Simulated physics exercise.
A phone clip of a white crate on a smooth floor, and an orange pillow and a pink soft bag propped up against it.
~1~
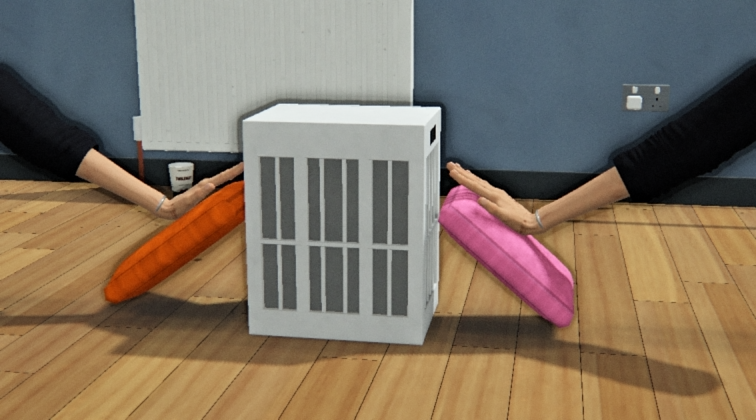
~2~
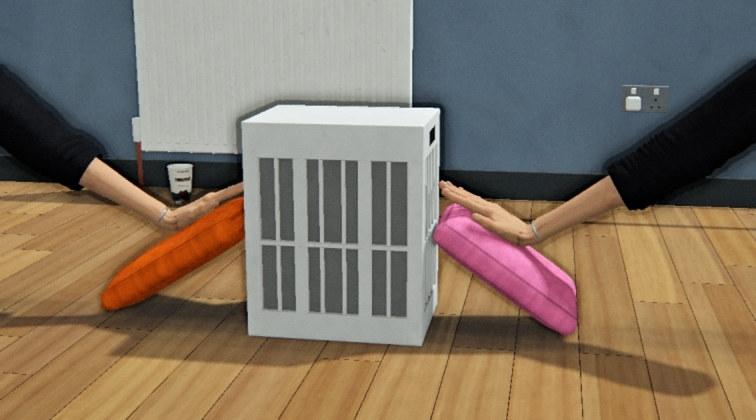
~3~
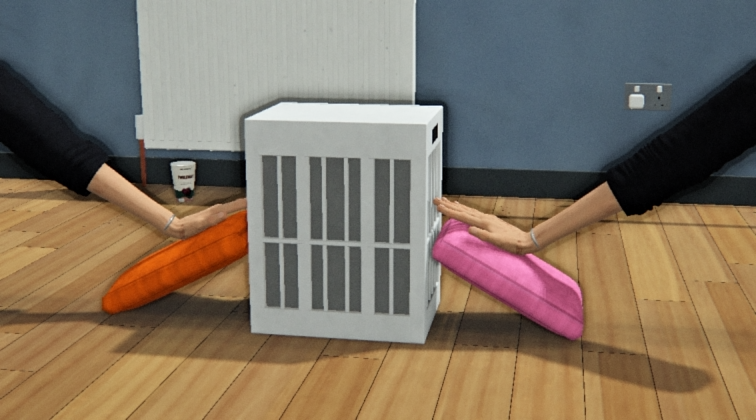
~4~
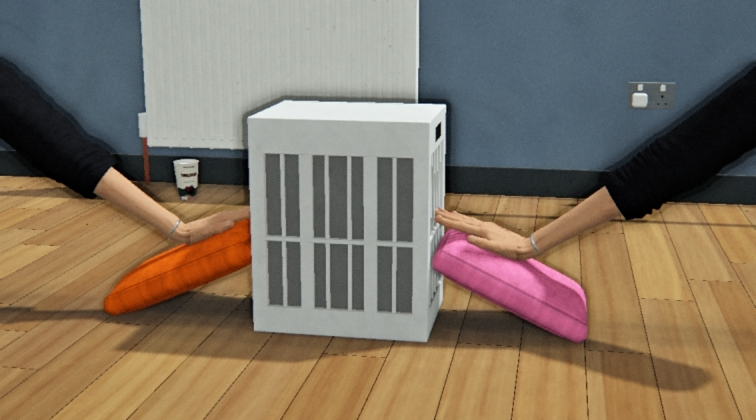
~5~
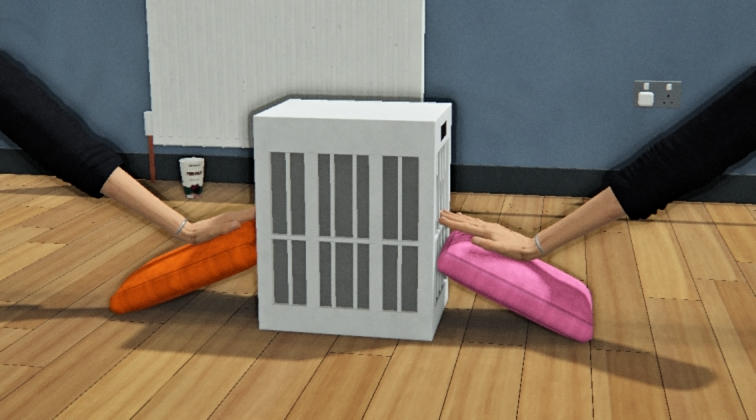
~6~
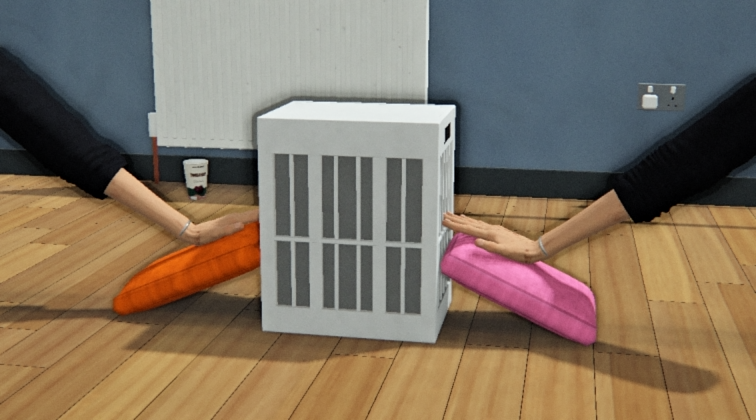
In the video, an orange pillow and a pink soft bag lean against opposite sides of a white crate, a hand on each. The hands move down as both sink to a lower slant, while the crate stays upright between them.
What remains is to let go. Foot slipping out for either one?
Outcome: My guess is the orange pillow will come down; my guess is the pink soft bag will come down.
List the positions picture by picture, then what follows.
In the first picture, pillow foot (110, 297), head (231, 209); soft bag foot (566, 322), head (444, 215).
In the second picture, pillow foot (106, 304); soft bag foot (570, 329).
In the third picture, pillow foot (107, 307); soft bag foot (577, 333).
In the fourth picture, pillow foot (109, 308); soft bag foot (582, 335).
In the fifth picture, pillow foot (115, 307); soft bag foot (587, 335).
In the sixth picture, pillow foot (118, 308), head (256, 255), at a low slant; soft bag foot (591, 338), head (446, 265), at a low slant.
Then, 0.26 s past the final frame, pillow flat on the floor near (202, 286); soft bag flat on the floor near (524, 306).
Then, 0.72 s past the final frame, pillow flat on the floor near (199, 287); soft bag flat on the floor near (527, 308).
When it is over, pillow flat on the floor near (199, 287); soft bag flat on the floor near (527, 308). The orange pillow slumps to the floor and the pink soft bag slides down flat.
